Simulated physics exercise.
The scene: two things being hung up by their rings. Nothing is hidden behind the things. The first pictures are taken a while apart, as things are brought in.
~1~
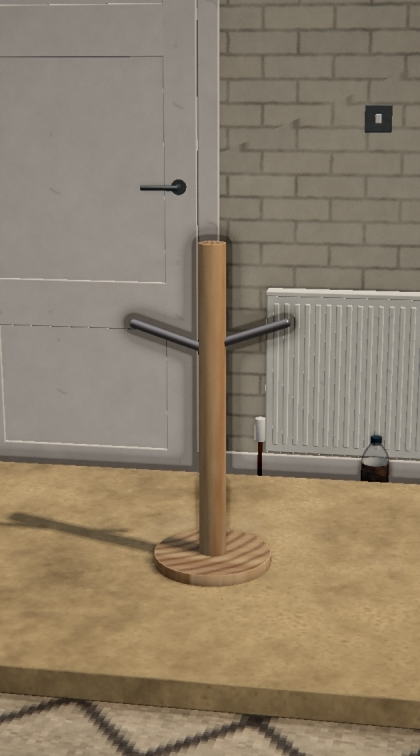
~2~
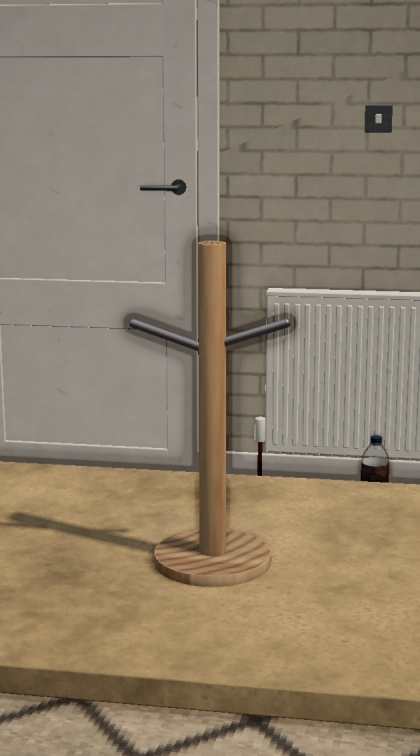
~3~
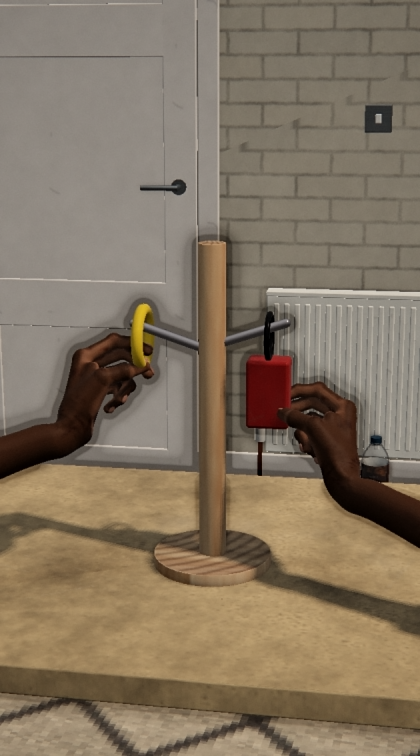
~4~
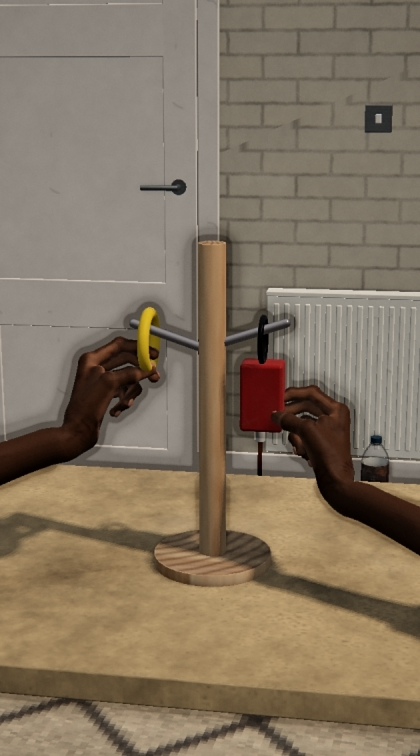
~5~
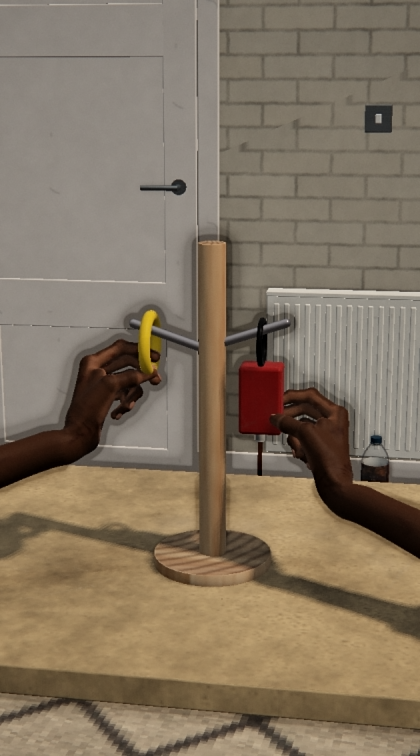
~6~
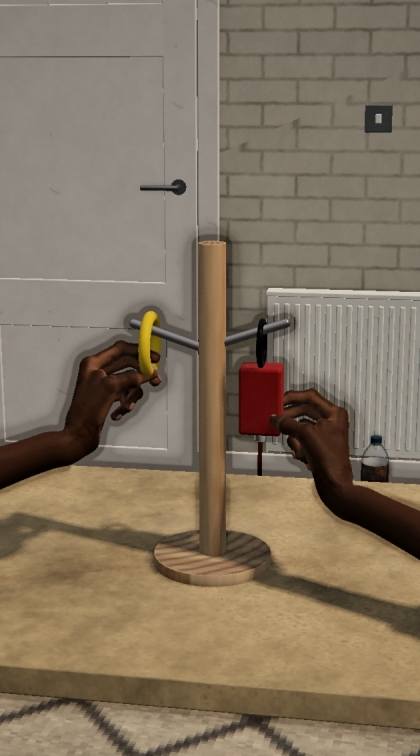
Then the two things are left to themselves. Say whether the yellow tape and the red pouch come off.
The yellow tape remains hooked, the red pouch remains hooked.
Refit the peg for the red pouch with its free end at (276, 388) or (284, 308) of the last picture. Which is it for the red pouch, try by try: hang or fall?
The red pouch drops to the table; remains hooked.
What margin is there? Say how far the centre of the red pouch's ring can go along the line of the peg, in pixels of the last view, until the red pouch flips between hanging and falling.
Roughly 28 pixels right.
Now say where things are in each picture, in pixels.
In the first frame, peg stand (209, 408).
In the second frame, peg stand (209, 408).
In the third frame, still on the way; yellow tape (143, 337); peg stand (209, 408).
In the fourth frame, still on the way; red pouch (263, 372); peg stand (209, 408).
In the fifth frame, still on the way; yellow tape (150, 343); peg stand (209, 408).
In the sixth frame, in place, still held; yellow tape (150, 345); red pouch (261, 376); peg stand (209, 408).
Then, 0.14 s after the last picture, yellow tape tipped 12° from how it was near (154, 348); red pouch tipped 13° from how it was near (253, 382).
At rest, the yellow tape stays on its peg, near (193, 360); the red pouch stays on its peg, near (248, 383).
